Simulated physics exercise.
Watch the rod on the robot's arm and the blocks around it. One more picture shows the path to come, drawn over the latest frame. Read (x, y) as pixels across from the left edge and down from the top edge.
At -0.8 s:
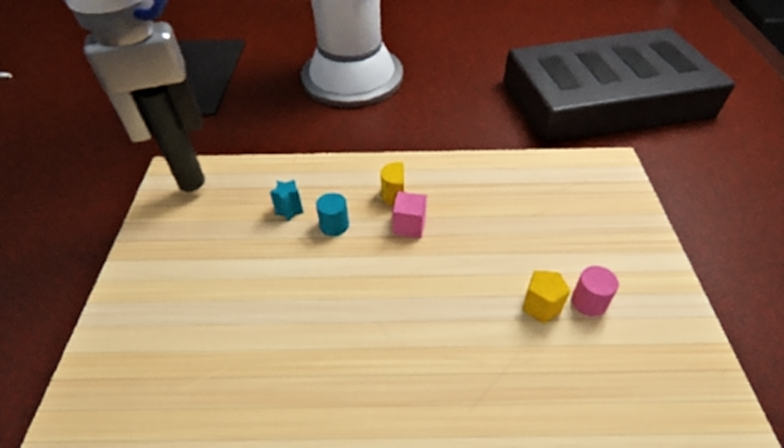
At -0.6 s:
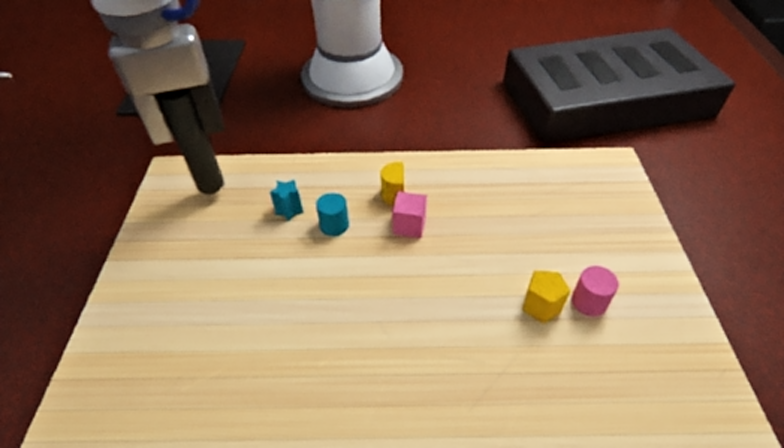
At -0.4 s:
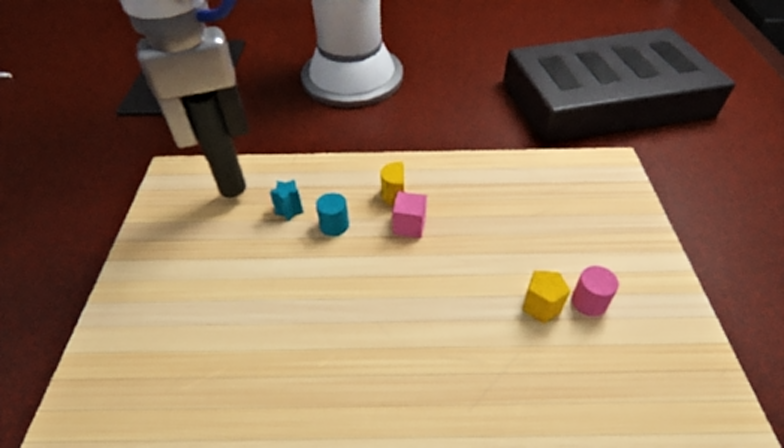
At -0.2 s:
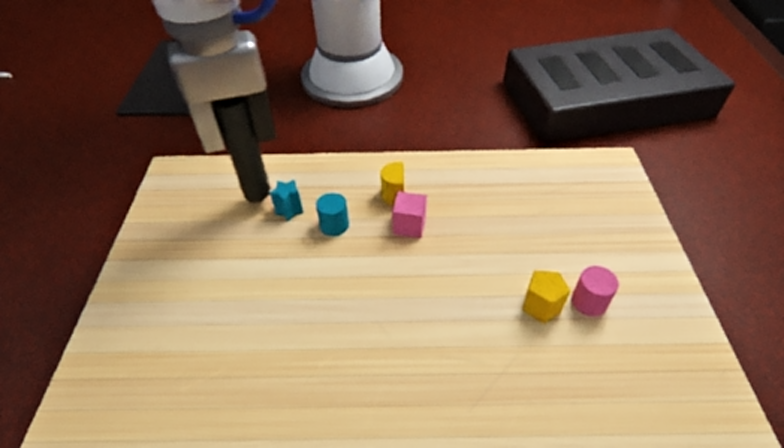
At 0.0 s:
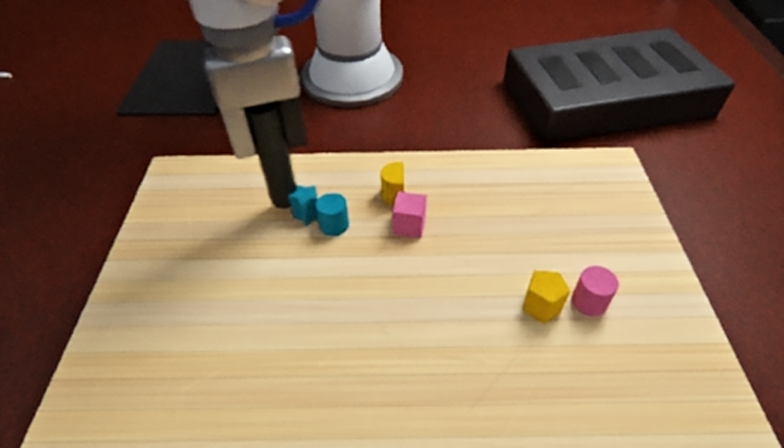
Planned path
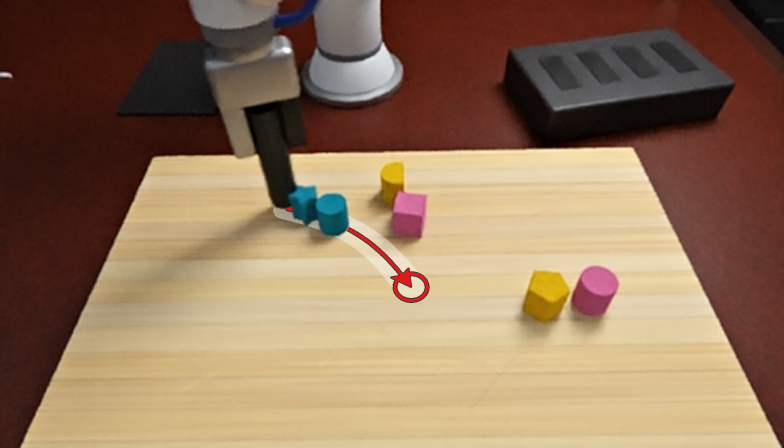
The clip opens on a wooden board holding turquoise, yellow and pink blocks, with a robot arm's dark rod near the upper left corner. The rod moves steadily right toward the turquoise star, then pushes it a short way right, up beside the turquoise circle, while the other blocks stay still.
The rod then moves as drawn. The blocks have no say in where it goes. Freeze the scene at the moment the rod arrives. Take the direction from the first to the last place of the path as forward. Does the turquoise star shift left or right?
It moves off to the left.
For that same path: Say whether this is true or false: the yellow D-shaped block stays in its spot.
The claim holds.
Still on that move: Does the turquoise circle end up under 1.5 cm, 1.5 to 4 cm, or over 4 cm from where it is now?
The answer here is over 4 cm.
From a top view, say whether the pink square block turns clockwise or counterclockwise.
It is turned anticlockwise.
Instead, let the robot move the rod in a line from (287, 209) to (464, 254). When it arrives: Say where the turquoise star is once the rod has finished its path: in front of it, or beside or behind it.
It is driven along in front.
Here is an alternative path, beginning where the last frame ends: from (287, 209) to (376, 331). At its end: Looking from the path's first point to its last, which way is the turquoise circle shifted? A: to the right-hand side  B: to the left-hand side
My answer is option B.
The drawn path runs from (287, 209) via (335, 223) and (377, 249), ending at (411, 287).
On the path given first. One third of the way, rod at (334, 214); turquoise star at (357, 204); turquoise circle at (374, 219).
Two thirds of the way, rod at (377, 240); turquoise star at (403, 228), turned 20° anticlockwise; turquoise circle at (426, 241); pink square block at (419, 205), turned 35° anticlockwise.
At the end, rod at (411, 278); turquoise star at (432, 249), turned 65° anticlockwise; turquoise circle at (462, 248); yellow D-shaped block not moved; pink square block at (420, 205), turned 45° anticlockwise.
